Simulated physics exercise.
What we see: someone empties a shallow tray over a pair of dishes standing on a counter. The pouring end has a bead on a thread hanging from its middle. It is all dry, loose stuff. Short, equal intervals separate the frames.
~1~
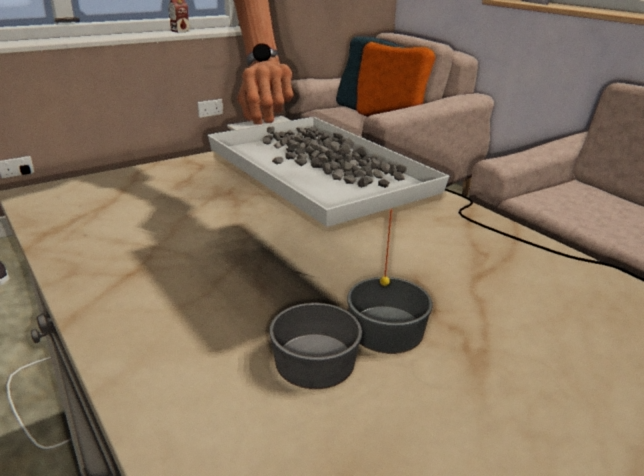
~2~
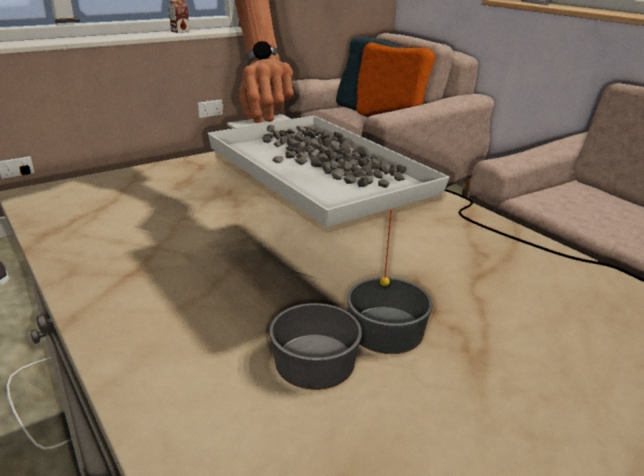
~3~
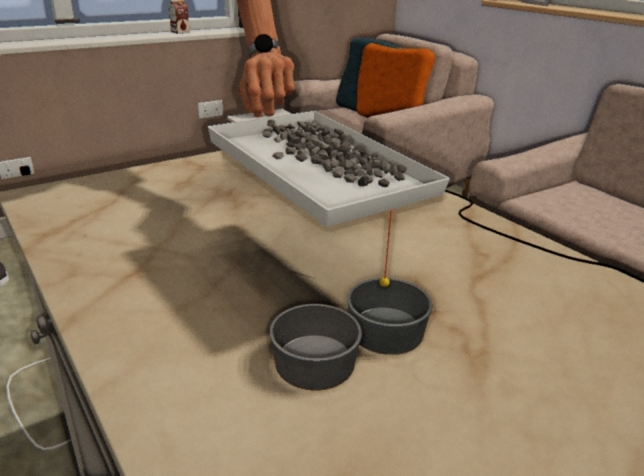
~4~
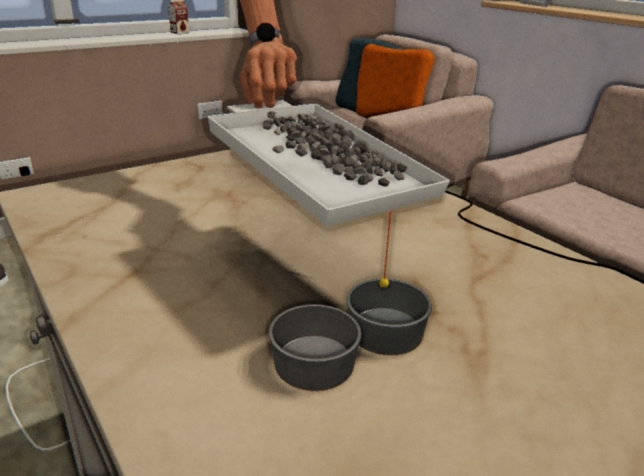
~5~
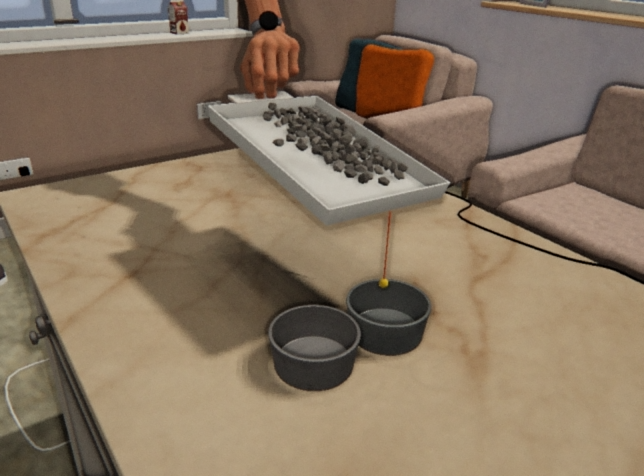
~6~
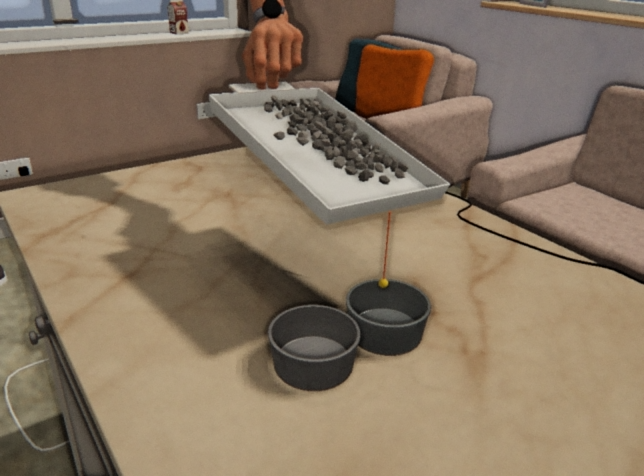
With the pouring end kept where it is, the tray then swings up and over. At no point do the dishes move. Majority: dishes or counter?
Most of the load will miss the dishes.
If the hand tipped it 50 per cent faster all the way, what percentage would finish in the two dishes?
That works out at roughly 20 per cent.
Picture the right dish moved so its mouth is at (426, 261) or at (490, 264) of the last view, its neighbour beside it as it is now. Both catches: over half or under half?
Result - try one, below the halfway mark; try two, past the halfway mark.
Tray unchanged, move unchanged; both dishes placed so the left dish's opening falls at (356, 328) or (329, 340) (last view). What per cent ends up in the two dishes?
That makes 60 per cent, followed by 20 per cent.
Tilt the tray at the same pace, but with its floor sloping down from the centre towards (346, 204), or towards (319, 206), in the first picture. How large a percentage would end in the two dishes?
Around 60 percent for the first aim and around 80 percent for the second.
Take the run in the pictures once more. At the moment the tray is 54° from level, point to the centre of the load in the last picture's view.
I'd mark it close to (410, 171).
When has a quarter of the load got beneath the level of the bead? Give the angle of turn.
Approx. reading: About 75°.
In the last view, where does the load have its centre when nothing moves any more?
The centre settles at about (453, 327).
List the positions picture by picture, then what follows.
In the first picture, corners of the pouring end at (328, 208) and (445, 176), level; middle of the load at (331, 152), bits of gravel; left dish at (341, 367); right dish at (416, 333); bead on its thread at (385, 281).
In the second picture, corners of the pouring end at (328, 208) and (445, 176), level; middle of the load at (331, 151).
In the third picture, corners of the pouring end at (328, 208) and (446, 178), tipped barely, lowest at the right corner; middle of the load at (331, 148).
In the fourth picture, corners of the pouring end at (329, 208) and (446, 180), tipped a little, lowest at the right corner; middle of the load at (332, 143).
In the fifth picture, corners of the pouring end at (330, 207) and (446, 182), tipped a little, lowest at the right corner; middle of the load at (332, 138).
In the sixth picture, corners of the pouring end at (330, 207) and (446, 183), tipped a little, lowest at the right corner; middle of the load at (333, 133); left dish at (340, 369); right dish at (415, 335).
Soon, tray tipped steeply; nearly all on the tray; a stray few in the air.
A while on, tray tipped right over; about half on the tray; a small part in the right dish; about a third outside both; a small part in the air.
Towards the end, tray tipped past a quarter turn; about a quarter in the right dish; most outside both.
Finally, tray tipped past a quarter turn; none in the left dish; about a quarter in the right dish; most outside both.
